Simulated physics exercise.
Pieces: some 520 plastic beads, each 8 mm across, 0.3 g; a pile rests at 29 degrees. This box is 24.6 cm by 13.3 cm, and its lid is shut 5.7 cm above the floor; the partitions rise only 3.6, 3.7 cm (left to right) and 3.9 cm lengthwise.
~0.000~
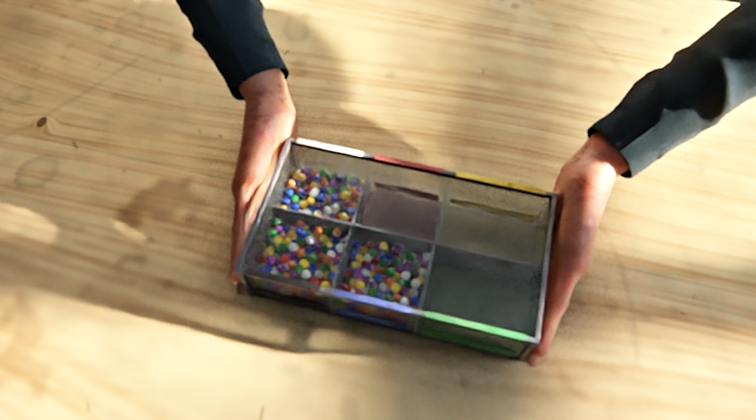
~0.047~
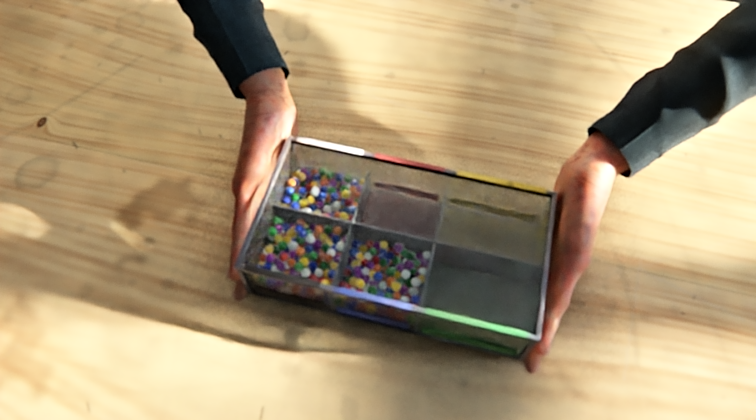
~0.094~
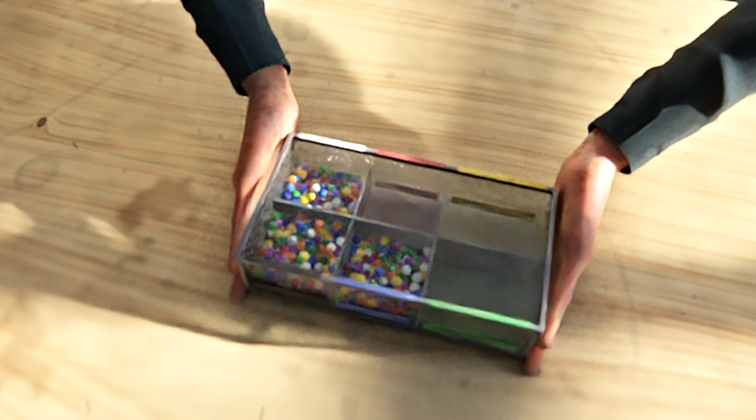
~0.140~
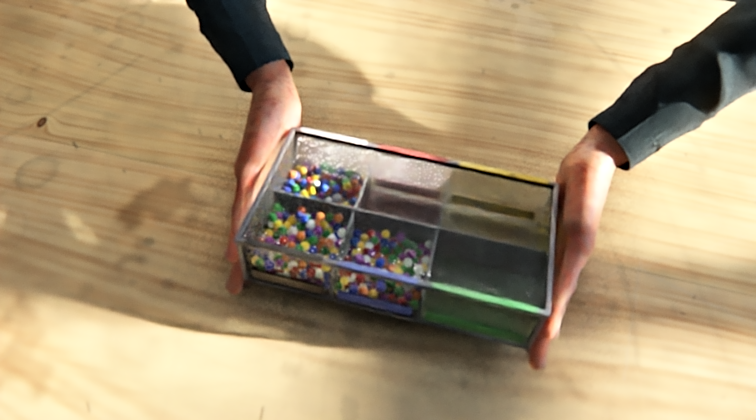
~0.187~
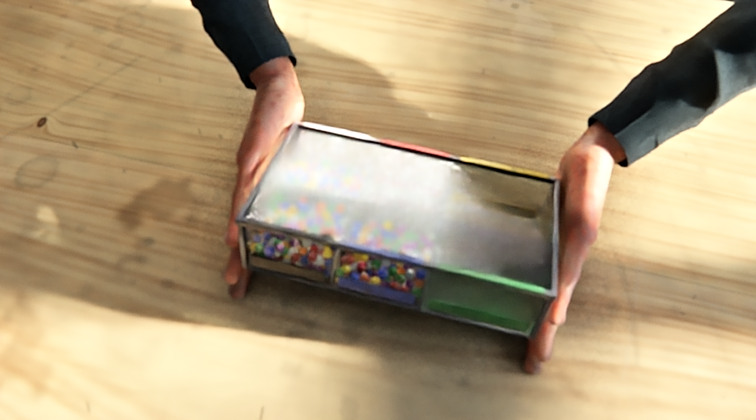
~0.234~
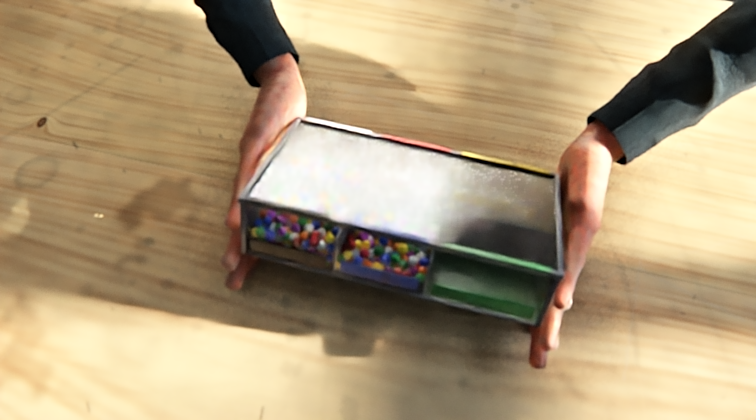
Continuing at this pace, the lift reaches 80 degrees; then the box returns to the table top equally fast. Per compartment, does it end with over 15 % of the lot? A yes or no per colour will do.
Red compartment: No. Blue compartment: Yes. Green compartment: No. Yellow compartment: No. White compartment: Yes. Black compartment: Yes.
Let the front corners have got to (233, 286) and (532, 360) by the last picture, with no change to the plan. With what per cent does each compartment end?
It comes out as red at 0 percent, blue at 30 percent, green at 0 percent, yellow at 0 percent, white at 20 percent and black at 45 percent.
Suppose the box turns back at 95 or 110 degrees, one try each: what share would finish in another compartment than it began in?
30 % and 45 %.
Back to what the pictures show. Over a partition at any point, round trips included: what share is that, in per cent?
The share is close to 25 percent.
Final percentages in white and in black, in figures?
In the white compartment 40 percent, in the black 25 percent.
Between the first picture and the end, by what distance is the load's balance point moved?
Around 2.5 centimetres.
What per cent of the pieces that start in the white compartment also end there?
Some 100 percent.
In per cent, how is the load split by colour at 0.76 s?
It splits as red 0, blue 25, green 0, yellow 0, white 40 and black 30 percent.
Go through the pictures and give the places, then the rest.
The first picture shows box tilt 0 degrees, front corners at (240, 268) and (534, 339); blue 30 %, white 30 %, black 40 %.
The second picture shows box tilt 1 degrees, front corners at (240, 265) and (535, 336).
The third picture shows box tilt 5 degrees, front corners at (240, 256) and (539, 327), lowest corner right back.
The fourth picture shows box tilt 11 degrees, front corners at (240, 239) and (544, 312), lowest corner right back.
The fifth picture shows box tilt 18 degrees, front corners at (242, 220) and (551, 293), lowest corner right back.
The sixth picture shows box tilt 24 degrees, front corners at (245, 198) and (558, 273), lowest corner right back; blue 30 %, white 30 %, black 40 %. Its pace works out near 140 degrees a second.
Then, at 0.76 s, tilt 78 degrees; blue 25 %, white 40 %, black 30 %.
Then, at 1.11 s, tilt 32 degrees; red 10 %, blue 20 %, white 40 %, black 25 %.
After 1.55 s, tilt 0 degrees; red 10 %, blue 20 %, white 40 %, black 25 %.
In the end, at 2.1 s, red 10 %, blue 20 %, green 0 %, yellow 0 %, white 40 %, black 25 %.
